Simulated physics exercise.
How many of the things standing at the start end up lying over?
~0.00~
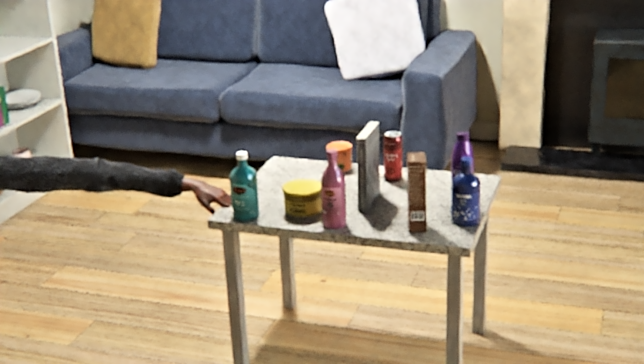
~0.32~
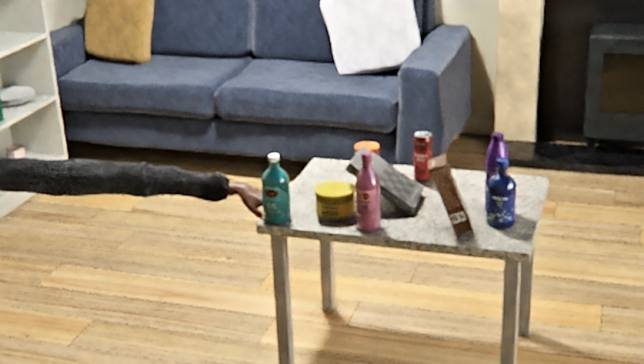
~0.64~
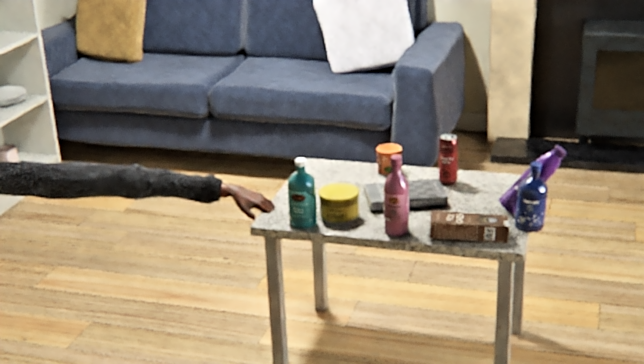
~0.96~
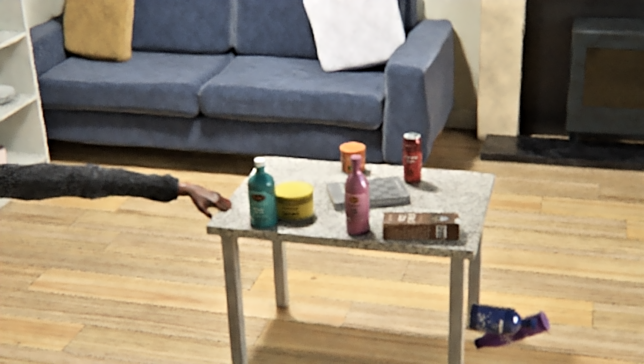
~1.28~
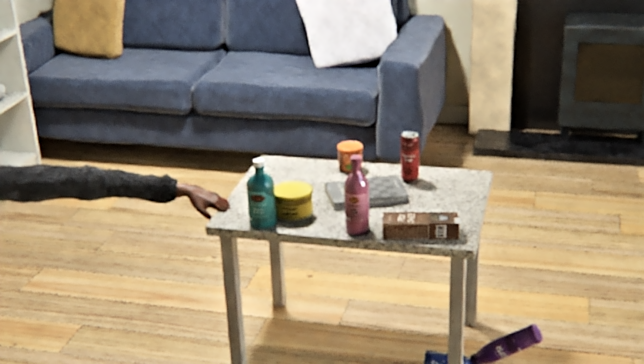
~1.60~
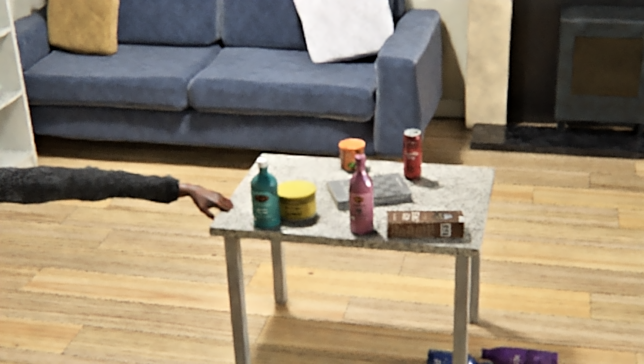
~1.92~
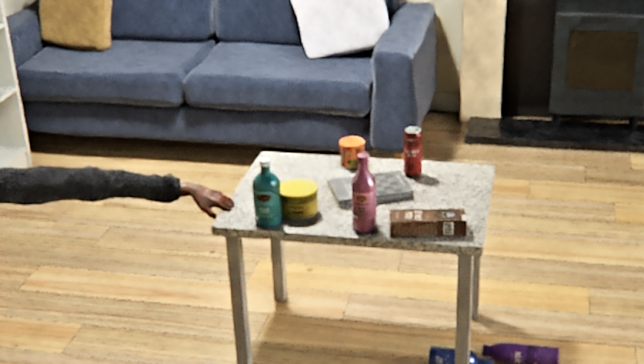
Four of them end up lying over, namely the grey book and the brown carton on the table, and the purple bottle and the blue bottle on the floor.
In a living room with a blue sofa and a wooden floor, a hand rests at the left end of a small table crowded with bottles, tubs, a can, a book and a carton. The table slides to the right, and the grey book topples while the brown carton tips over. The purple bottle leans at the right edge beside the blue one. As the table jerks back left, both bottles drop to the floor. They end up lying there, while the book and carton lie on the tabletop among the items still standing.
